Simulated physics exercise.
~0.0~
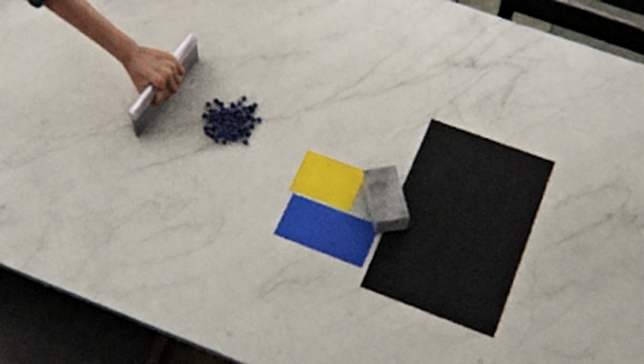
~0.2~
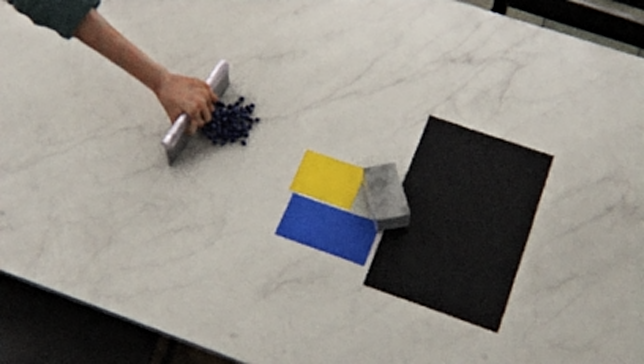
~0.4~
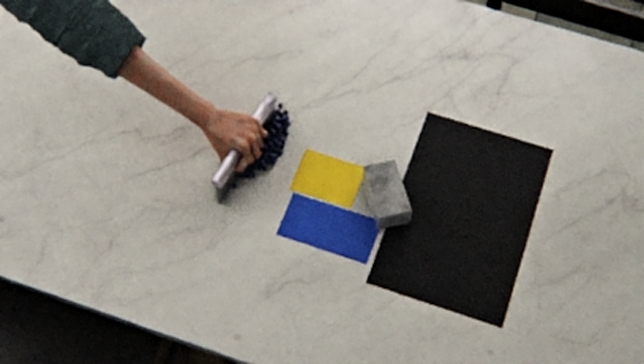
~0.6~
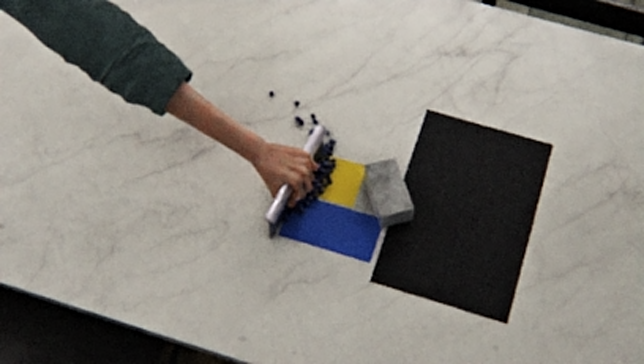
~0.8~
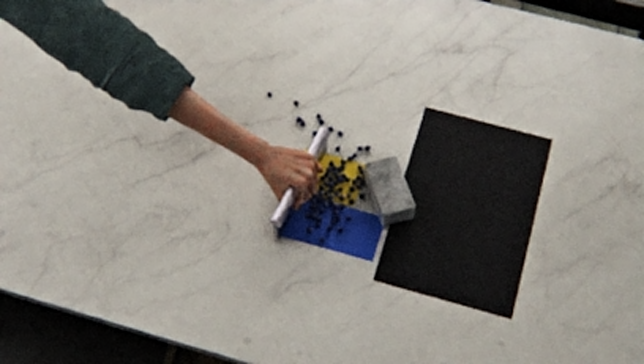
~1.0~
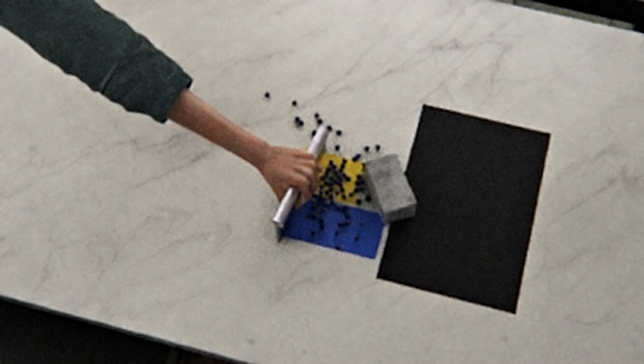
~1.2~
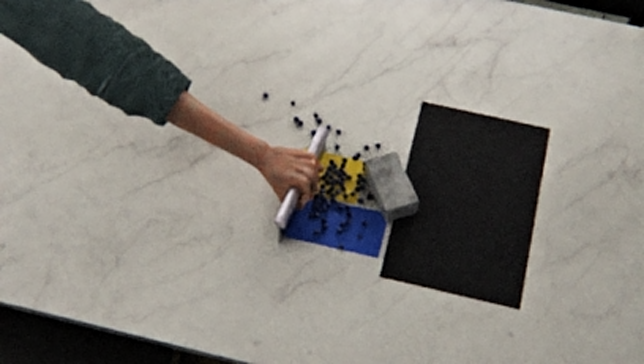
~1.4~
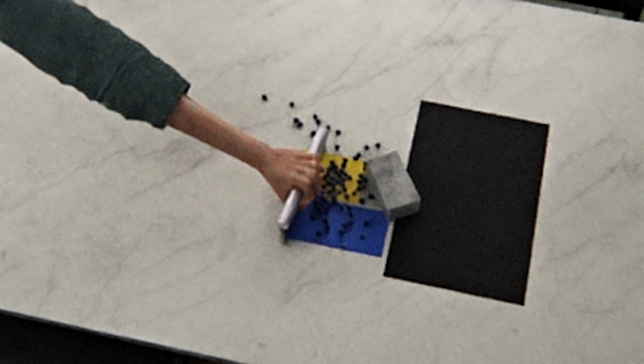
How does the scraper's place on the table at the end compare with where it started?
It starts at the upper left, to the left of the blueberry pile. By the end it is further right and lower down, at the left edge of the yellow and blue mats.
